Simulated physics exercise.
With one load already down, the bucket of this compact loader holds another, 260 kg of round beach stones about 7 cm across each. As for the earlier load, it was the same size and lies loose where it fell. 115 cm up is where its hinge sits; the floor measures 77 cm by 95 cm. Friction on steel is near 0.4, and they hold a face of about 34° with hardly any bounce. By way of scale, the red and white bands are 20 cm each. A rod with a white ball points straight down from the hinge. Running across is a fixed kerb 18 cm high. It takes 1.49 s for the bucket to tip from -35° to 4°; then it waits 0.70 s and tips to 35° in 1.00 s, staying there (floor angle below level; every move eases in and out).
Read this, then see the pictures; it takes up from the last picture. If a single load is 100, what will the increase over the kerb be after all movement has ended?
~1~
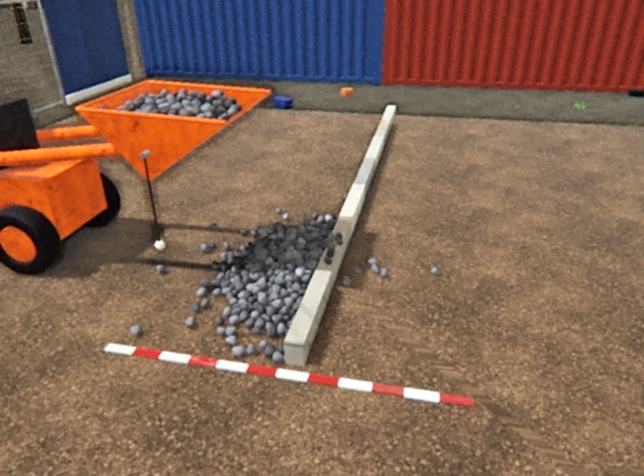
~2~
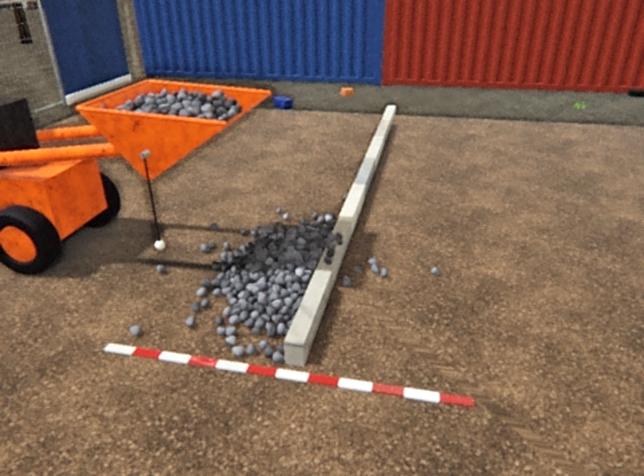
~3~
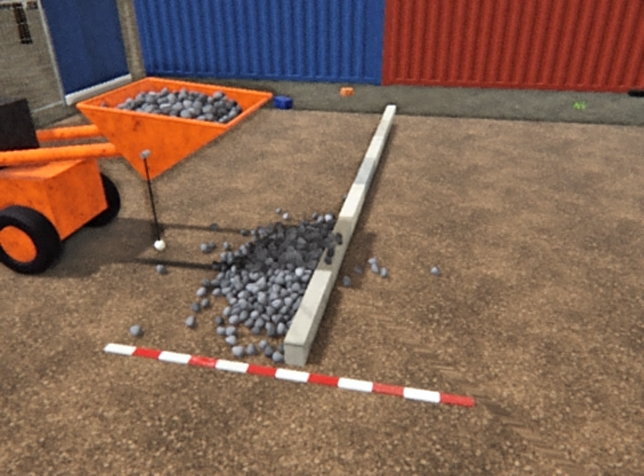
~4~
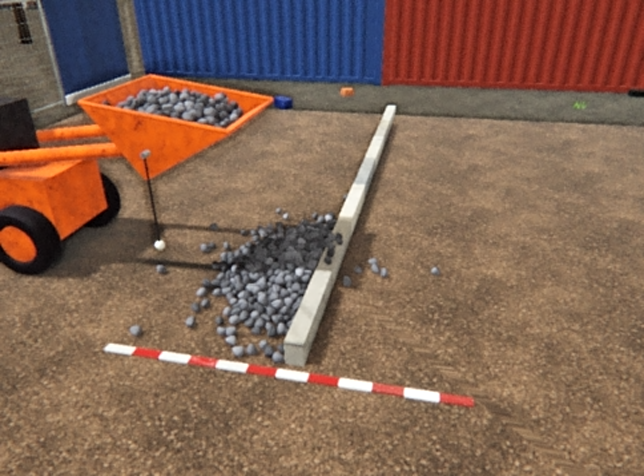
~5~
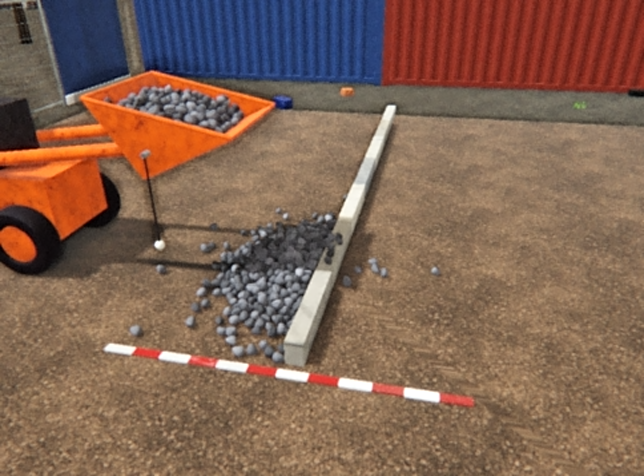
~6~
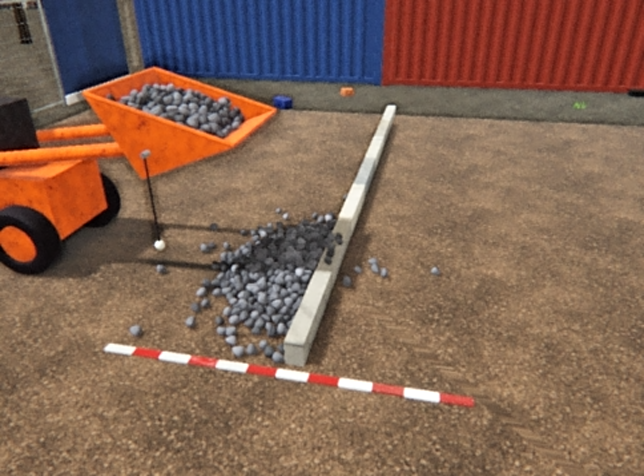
The increase will be around 3 per cent.
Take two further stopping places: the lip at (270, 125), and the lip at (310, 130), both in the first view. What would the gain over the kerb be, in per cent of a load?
First place about 50 %, second about 95 %.
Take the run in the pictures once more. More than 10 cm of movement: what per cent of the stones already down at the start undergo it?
Roughly 10 % of them.
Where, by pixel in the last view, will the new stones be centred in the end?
(278, 253).
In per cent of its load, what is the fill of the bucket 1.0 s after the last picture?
It still holds about 100 per cent.
Then, 0.5 s after the last picture the floor is at -2°; in per cent of one load, 100 in the bucket, 99 on this side of the kerb, 1 over the kerb; the foremost stones are at (369, 263).
Then, 1.0 s after the last picture the floor is at 4°; in per cent of one load, 99 in the bucket, 100 on this side of the kerb, 1 over the kerb; the foremost stones are at (369, 263).
Then, 3.0 s after the last picture the floor is at 35°; in per cent of one load, 0 in the bucket, 197 on this side of the kerb, 2 over the kerb; the foremost stones are at (378, 274).
Then, 5.5 s after the last picture the floor is at 35°; in per cent of one load, 0 in the bucket, 196 on this side of the kerb, 4 over the kerb; the foremost stones are at (395, 266). Net gain over the kerb, 3.
